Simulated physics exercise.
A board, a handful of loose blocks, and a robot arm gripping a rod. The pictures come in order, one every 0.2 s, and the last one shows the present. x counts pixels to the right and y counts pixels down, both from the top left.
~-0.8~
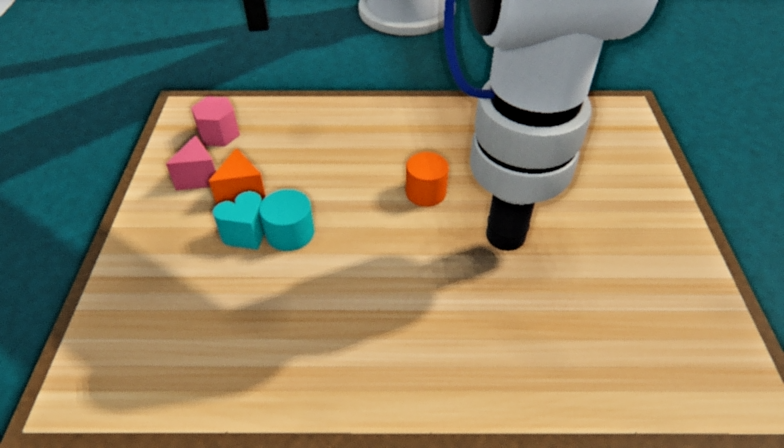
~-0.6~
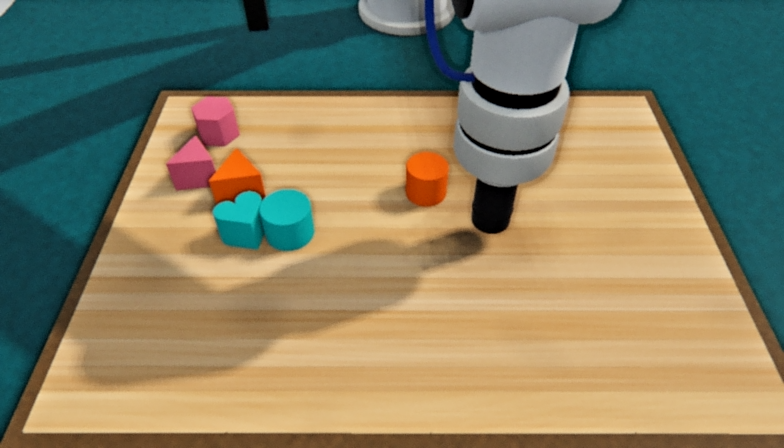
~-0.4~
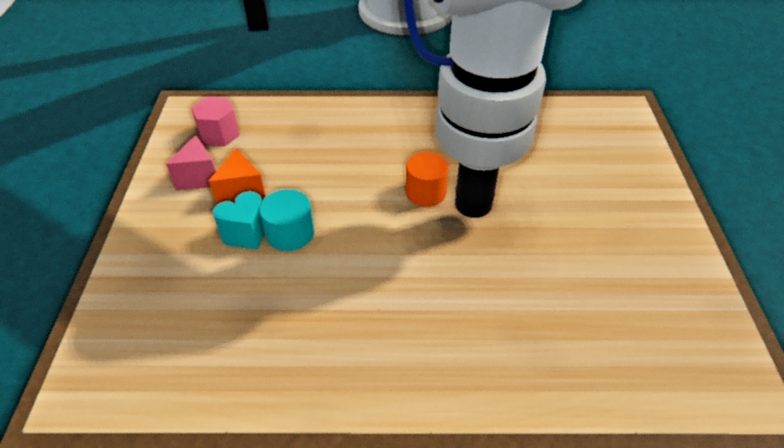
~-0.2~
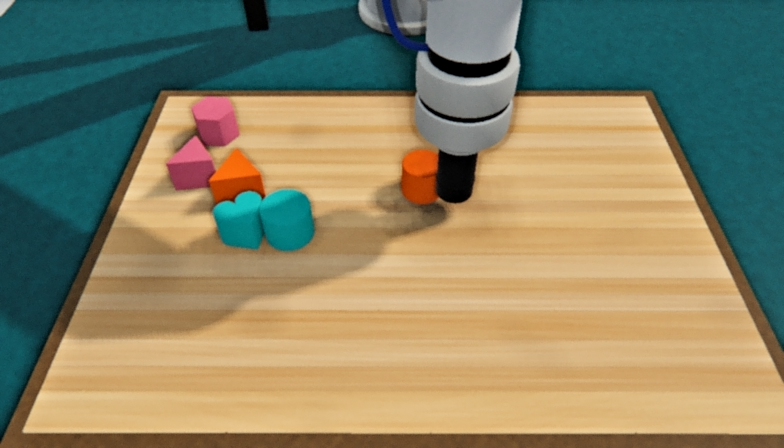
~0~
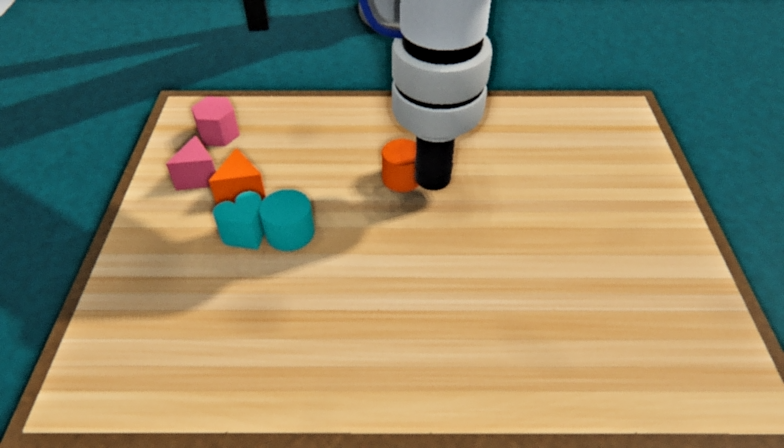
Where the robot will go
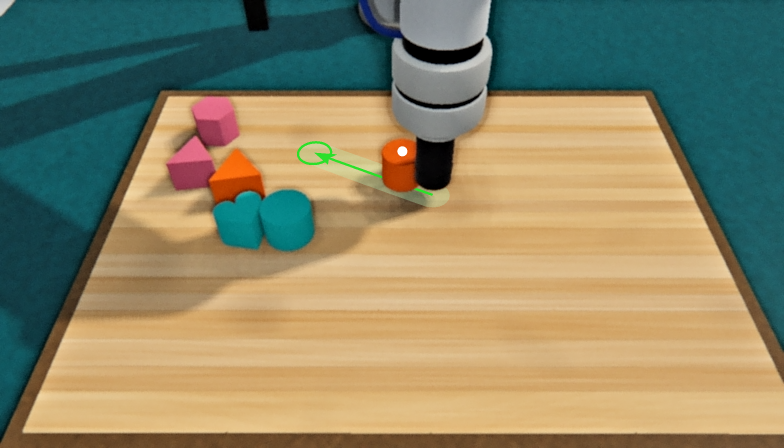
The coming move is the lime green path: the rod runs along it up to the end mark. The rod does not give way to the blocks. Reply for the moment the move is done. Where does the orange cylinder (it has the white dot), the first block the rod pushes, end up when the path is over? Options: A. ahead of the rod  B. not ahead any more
B.
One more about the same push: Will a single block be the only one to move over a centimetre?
I expect so.
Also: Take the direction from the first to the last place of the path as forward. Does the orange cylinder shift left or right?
The orange cylinder goes right.
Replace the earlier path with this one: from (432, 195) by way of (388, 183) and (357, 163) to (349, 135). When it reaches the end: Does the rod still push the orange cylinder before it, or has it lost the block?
I think the rod keeps pushing the orange cylinder along right to the end.
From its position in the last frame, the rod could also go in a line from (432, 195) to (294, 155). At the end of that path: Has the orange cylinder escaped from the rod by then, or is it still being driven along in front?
It ends up beside or behind the rod.
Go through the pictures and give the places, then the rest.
Rod's lower end at (505, 237); orange three-sided block at (235, 167); orange cylinder at (427, 165), in the first frame.
Rod at (490, 221); blocks still, in the second frame.
Rod at (473, 206); blocks still, in the third frame.
Rod at (454, 192); orange cylinder at (423, 163), in the fourth frame.
Rod at (433, 179); orange three-sided block at (235, 167); orange cylinder at (402, 151), in the fifth frame.
Drawn move, from (432, 195) directly to (315, 153); the dot is on the orange cylinder.
The first path, step by step. One third of the way, rod at (390, 165); orange cylinder at (367, 134).
Two thirds of the way, rod at (350, 151); orange cylinder at (342, 117).
At the end, rod at (313, 138); orange three-sided block still; orange cylinder at (330, 106).
